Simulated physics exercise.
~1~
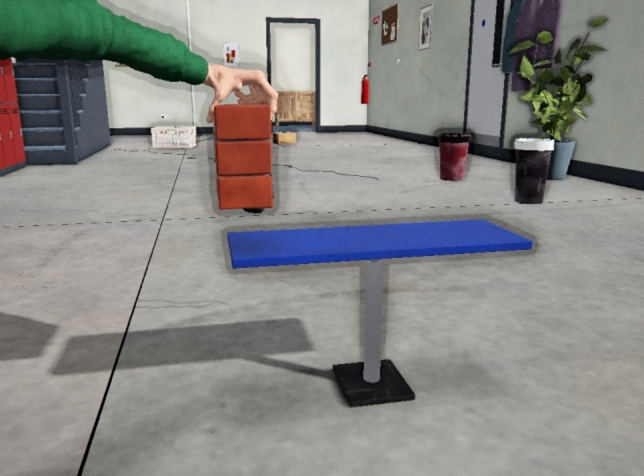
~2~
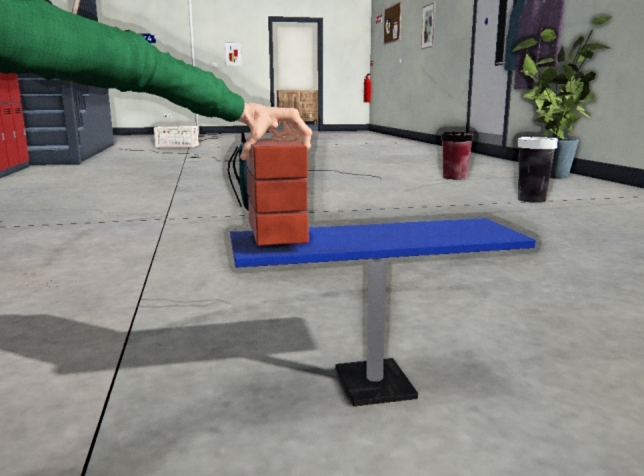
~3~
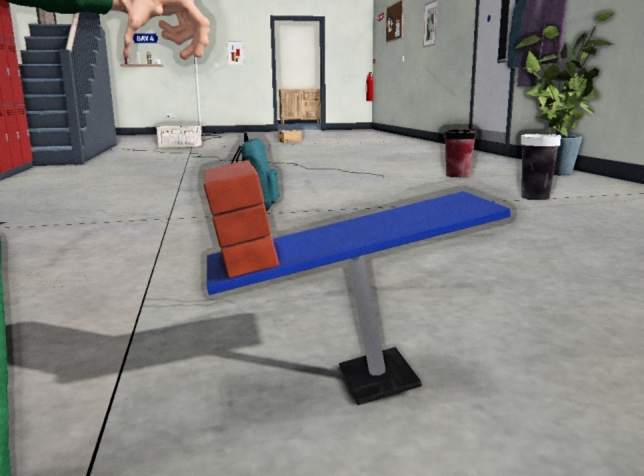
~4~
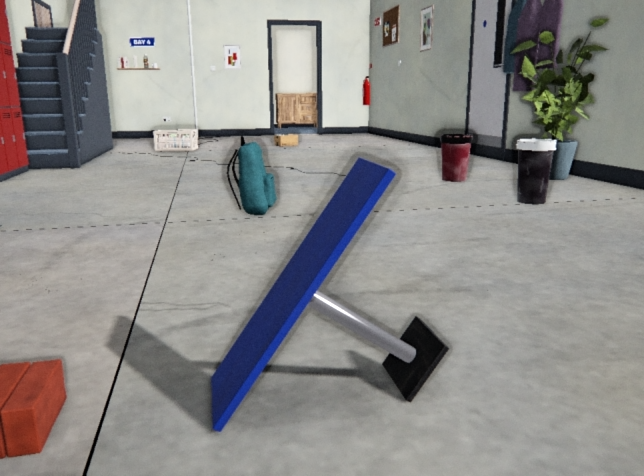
We see a hand in a green sleeve set a stack of three red bricks on the left end of a blue side table and let go. The table tips to the left, the bricks drop to the floor, and the table ends steeply tilted with its black base raised.
